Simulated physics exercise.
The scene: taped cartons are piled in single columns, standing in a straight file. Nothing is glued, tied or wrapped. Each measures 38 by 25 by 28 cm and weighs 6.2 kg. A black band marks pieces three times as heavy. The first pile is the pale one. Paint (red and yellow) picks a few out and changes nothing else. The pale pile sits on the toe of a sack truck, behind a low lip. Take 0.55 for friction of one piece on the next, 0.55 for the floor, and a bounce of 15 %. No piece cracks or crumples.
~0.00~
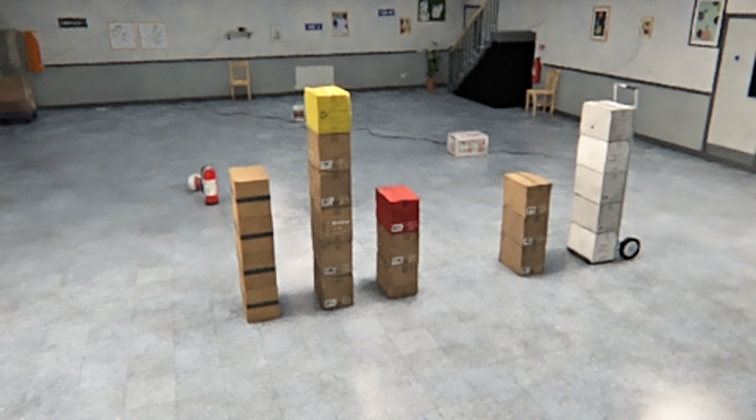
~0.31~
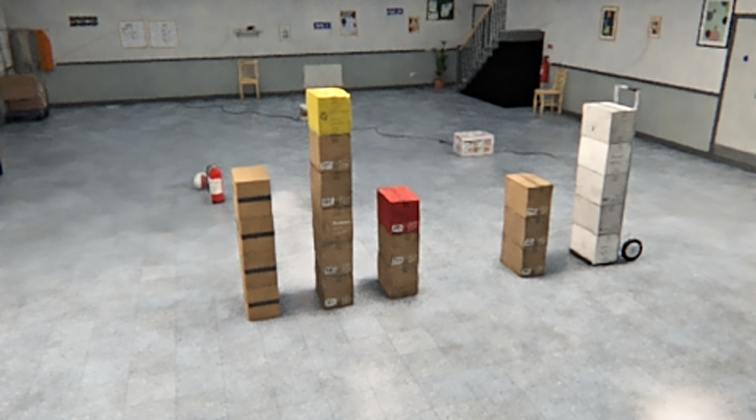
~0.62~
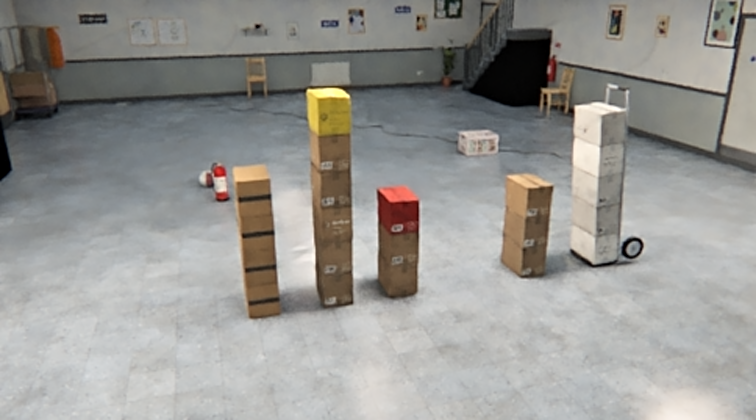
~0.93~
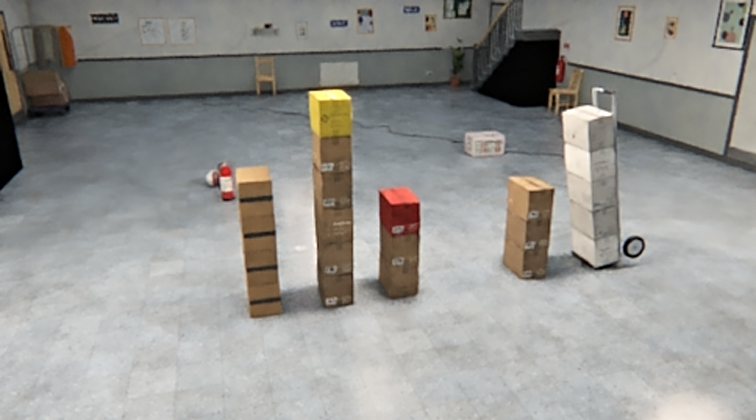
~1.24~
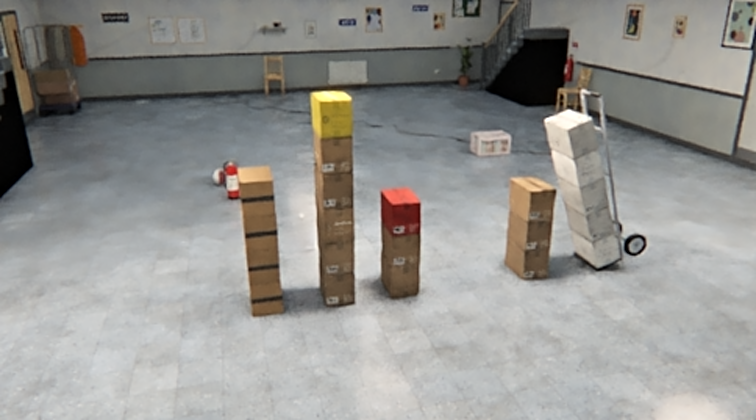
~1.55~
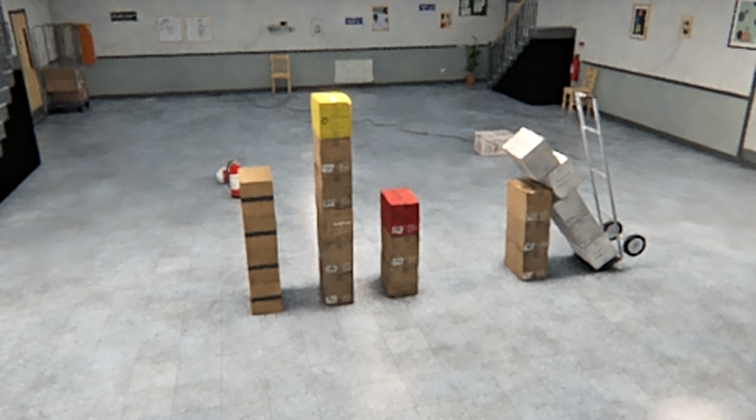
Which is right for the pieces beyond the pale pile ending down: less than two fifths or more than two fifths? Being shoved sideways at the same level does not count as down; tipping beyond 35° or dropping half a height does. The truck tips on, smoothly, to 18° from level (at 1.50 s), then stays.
The part is less than two fifths.
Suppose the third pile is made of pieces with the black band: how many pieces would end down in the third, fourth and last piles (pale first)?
Then third 0, fourth 0, last 0.
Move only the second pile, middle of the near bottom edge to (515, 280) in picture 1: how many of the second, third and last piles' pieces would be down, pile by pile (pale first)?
In that case second 3, third 2, last 0.
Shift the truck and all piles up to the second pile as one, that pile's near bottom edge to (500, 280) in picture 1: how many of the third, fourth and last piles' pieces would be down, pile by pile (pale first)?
In that case third 0, fourth 0, last 0.
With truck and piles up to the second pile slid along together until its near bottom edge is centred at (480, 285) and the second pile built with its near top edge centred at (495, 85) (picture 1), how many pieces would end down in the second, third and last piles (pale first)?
In that case second 5, third 3, last 3.
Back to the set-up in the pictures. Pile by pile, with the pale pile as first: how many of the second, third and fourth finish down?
By pile: Second 3, third 0, fourth 0.
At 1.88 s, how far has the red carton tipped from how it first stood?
Roughly 0°.
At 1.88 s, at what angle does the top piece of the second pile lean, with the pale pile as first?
About 20°.
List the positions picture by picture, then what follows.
In the first picture (pixels give the middle of a visible side; the camera moves round a little), truck frame 0° forward; yellow carton (334, 114); red carton (405, 217); none of the others has stirred.
The second picture shows truck frame (634, 126) 1° forward; yellow carton (335, 116).
The third picture shows truck frame (626, 126) 5° forward, top of the pale pile leaning 5°; yellow carton (335, 116); none of the others has stirred.
The fourth picture shows truck frame (615, 129) 11° forward, top of the pale pile leaning 11°; yellow carton (336, 118); none of the others has stirred.
The fifth picture shows truck frame (605, 131) 16° forward, top of the pale pile leaning 19°; yellow carton (337, 119); none of the others has stirred.
The sixth picture shows truck frame (600, 133) 18° forward, top of the pale pile leaning 40°; yellow carton (335, 120); red carton (406, 220); one has shifted.
After 1.88 s, 5 of the pale pile down; none of the 16 other cartons down, 3 disturbed.
After 2.26 s, 5 of the pale pile down; 3 of the 16 other cartons down.
In the end (3.4 s), 5 of the pale pile down; 3 of the 16 other cartons down; red carton unmoved; yellow carton unmoved. That is 19 per cent. From the last view, middles, red carton near (397, 212), yellow carton near (331, 115).
